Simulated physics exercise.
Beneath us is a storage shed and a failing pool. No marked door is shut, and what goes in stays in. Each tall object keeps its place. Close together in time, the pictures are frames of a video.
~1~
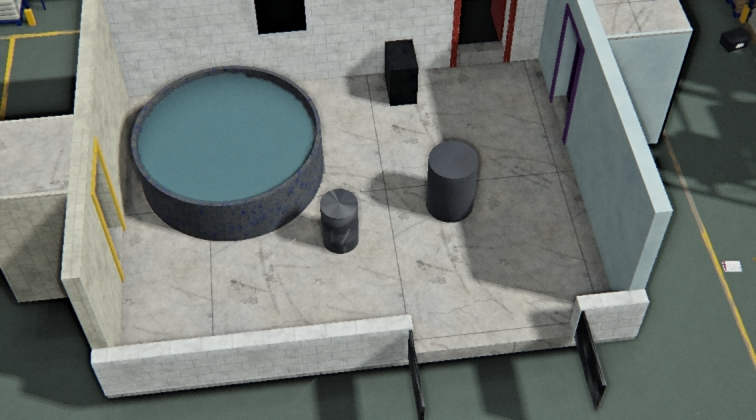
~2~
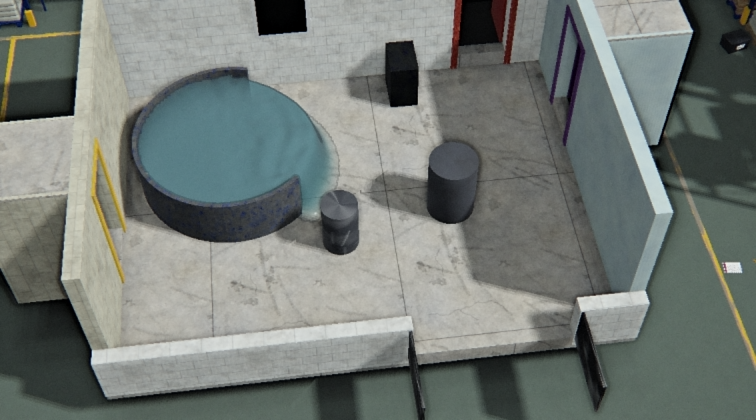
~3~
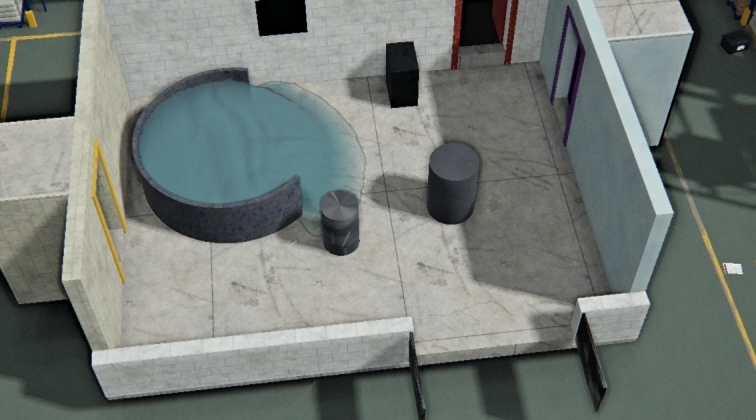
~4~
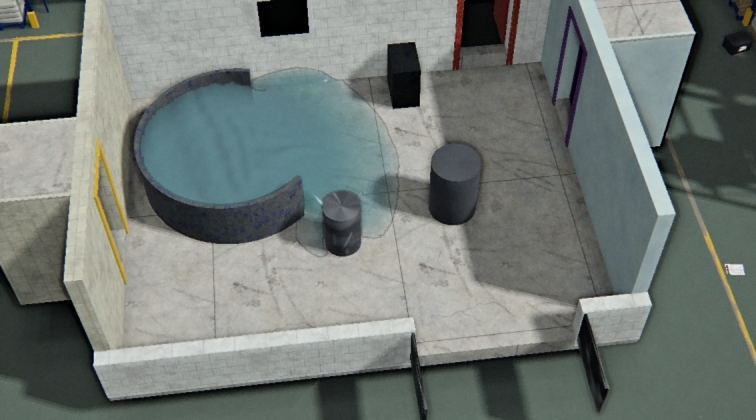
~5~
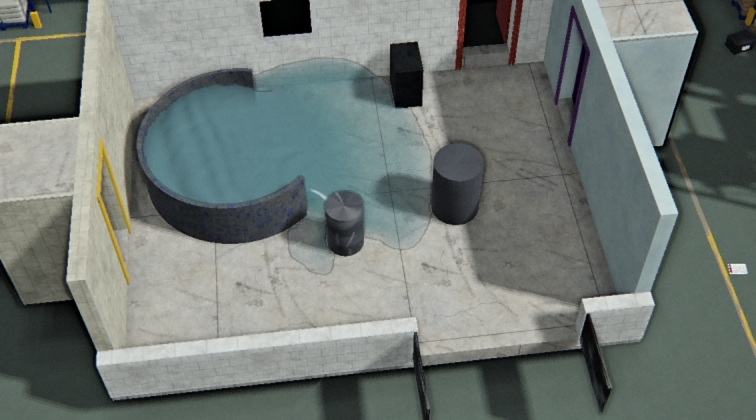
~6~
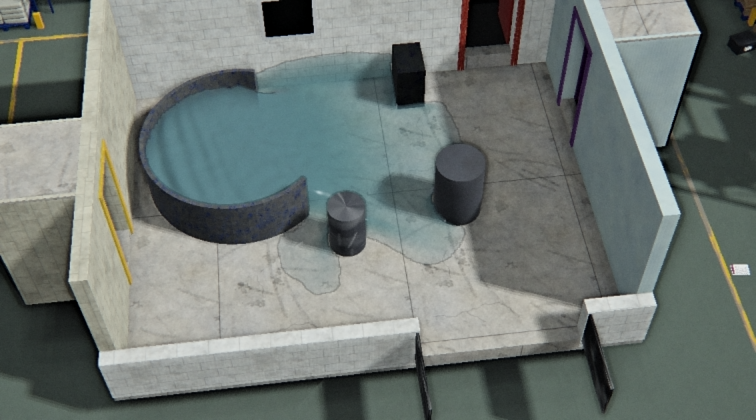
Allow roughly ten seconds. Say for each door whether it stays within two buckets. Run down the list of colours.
The red door stays within two buckets; the yellow door stays within two buckets; the purple door goes past two buckets.
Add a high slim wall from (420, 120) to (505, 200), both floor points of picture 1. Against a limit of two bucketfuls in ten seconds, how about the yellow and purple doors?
The yellow door falls short; the purple door falls short.
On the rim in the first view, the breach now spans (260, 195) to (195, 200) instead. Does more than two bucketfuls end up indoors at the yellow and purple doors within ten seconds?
As I see it, the yellow door tops the mark and the purple door stays short of it too.
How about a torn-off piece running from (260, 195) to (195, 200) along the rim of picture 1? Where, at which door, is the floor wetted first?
The yellow-painted one.
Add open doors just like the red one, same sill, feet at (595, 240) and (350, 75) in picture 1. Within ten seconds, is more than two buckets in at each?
First falls short, then tops the limit.
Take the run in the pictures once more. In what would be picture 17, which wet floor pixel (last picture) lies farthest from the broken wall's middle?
Somewhere around (620, 321).
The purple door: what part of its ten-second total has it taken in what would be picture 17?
Around 20 %.
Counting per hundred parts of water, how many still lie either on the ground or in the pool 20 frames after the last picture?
Estimate: Some 92 %.
A moment on, water covers 60 % of the floor; the red door wet at the sill, nothing in, the yellow door not reached, the purple door wet at the sill, nothing in.
Next, water covers 65 % of the floor; the red door wet at the sill, nothing in, the yellow door not reached, the purple door over two buckets in.
Then, water covers 75 % of the floor; the red door wet at the sill, nothing in, the yellow door wet at the sill, nothing in, the purple door far over two buckets in.
Later, water covers 95 % of the floor; the red door wet at the sill, nothing in, the yellow door wet at the sill, nothing in, the purple door far over two buckets in.
In the end, water covers 100 % of the floor; the red door wet at the sill, nothing in, the yellow door wet at the sill, nothing in, the purple door far over two buckets in.
